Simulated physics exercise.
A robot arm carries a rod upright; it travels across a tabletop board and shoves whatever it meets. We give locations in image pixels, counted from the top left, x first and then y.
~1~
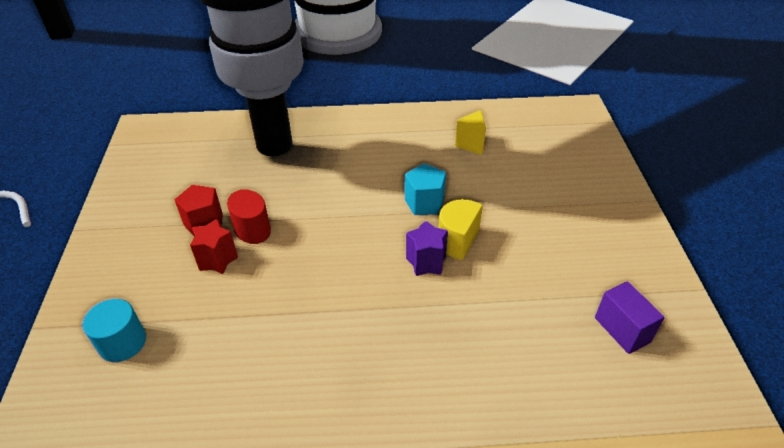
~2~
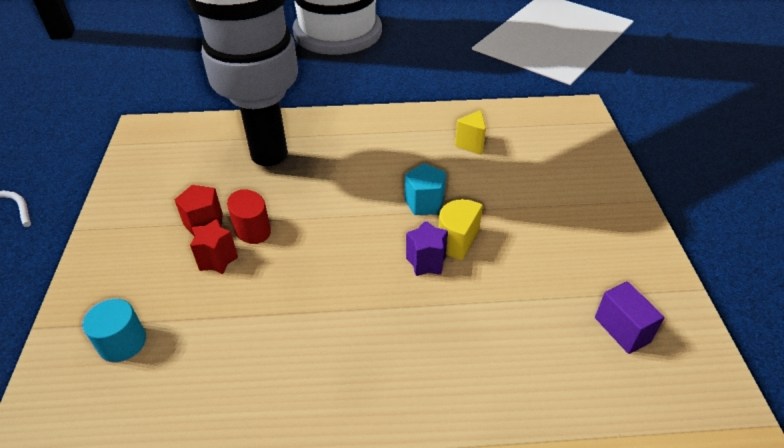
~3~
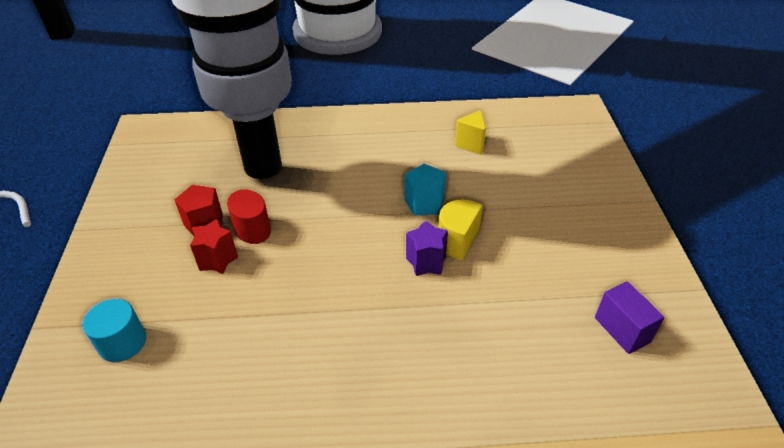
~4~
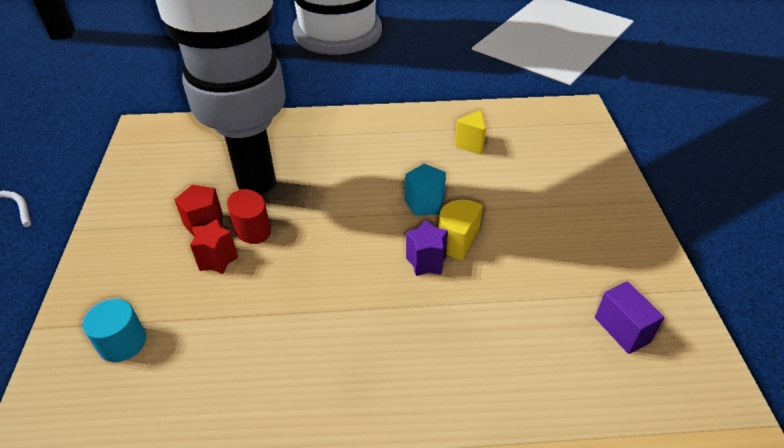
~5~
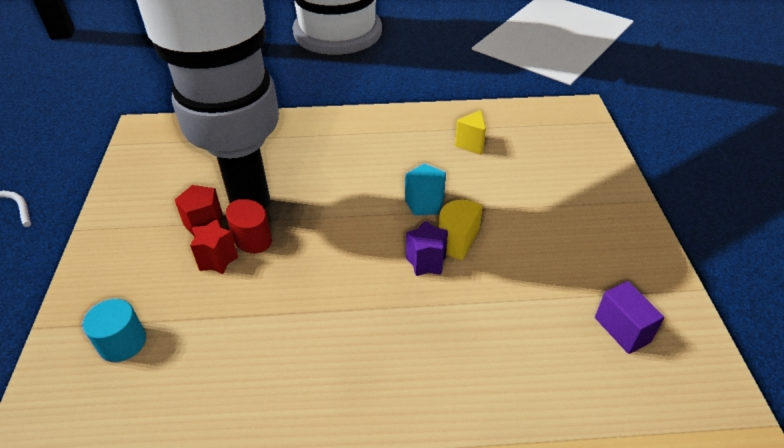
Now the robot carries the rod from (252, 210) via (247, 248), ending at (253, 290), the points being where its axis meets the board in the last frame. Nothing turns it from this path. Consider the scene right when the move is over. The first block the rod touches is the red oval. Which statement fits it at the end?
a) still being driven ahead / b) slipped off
a (still being driven ahead)
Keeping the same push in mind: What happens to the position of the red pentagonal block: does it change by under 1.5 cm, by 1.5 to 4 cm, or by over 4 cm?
It moves only a bit, under 1.5 cm.
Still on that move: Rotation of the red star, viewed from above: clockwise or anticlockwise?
Seen from overhead, it turns clockwise.
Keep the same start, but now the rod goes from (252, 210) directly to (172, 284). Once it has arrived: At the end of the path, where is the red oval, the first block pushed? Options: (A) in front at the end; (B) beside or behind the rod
The answer is B.
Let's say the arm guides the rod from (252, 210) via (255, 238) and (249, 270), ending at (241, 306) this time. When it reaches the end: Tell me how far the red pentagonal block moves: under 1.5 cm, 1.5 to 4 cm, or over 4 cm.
Under 1.5 cm.
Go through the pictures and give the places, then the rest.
Rod's lower end at (275, 145); red pentagonal block at (196, 197); red star at (209, 233); red oval at (246, 203), in the first frame.
Rod at (269, 155); blocks still, in the second frame.
Rod at (263, 167); blocks still, in the third frame.
Rod at (257, 183); blocks still, in the fourth frame.
Rod at (250, 202); red pentagonal block at (196, 197); red star at (209, 233); red oval at (246, 212), in the fifth frame.
On the path given first. One third of the way, rod at (246, 227); red star at (207, 237), turned 30° clockwise; red oval at (248, 238), turned 20° anticlockwise.
Two thirds of the way, rod at (246, 254); red star at (199, 248), turned 80° clockwise; red oval at (257, 265), turned 45° anticlockwise.
At the end, rod at (251, 283); red pentagonal block still; red star at (199, 250), turned 95° clockwise; red oval at (271, 290), turned 70° anticlockwise.
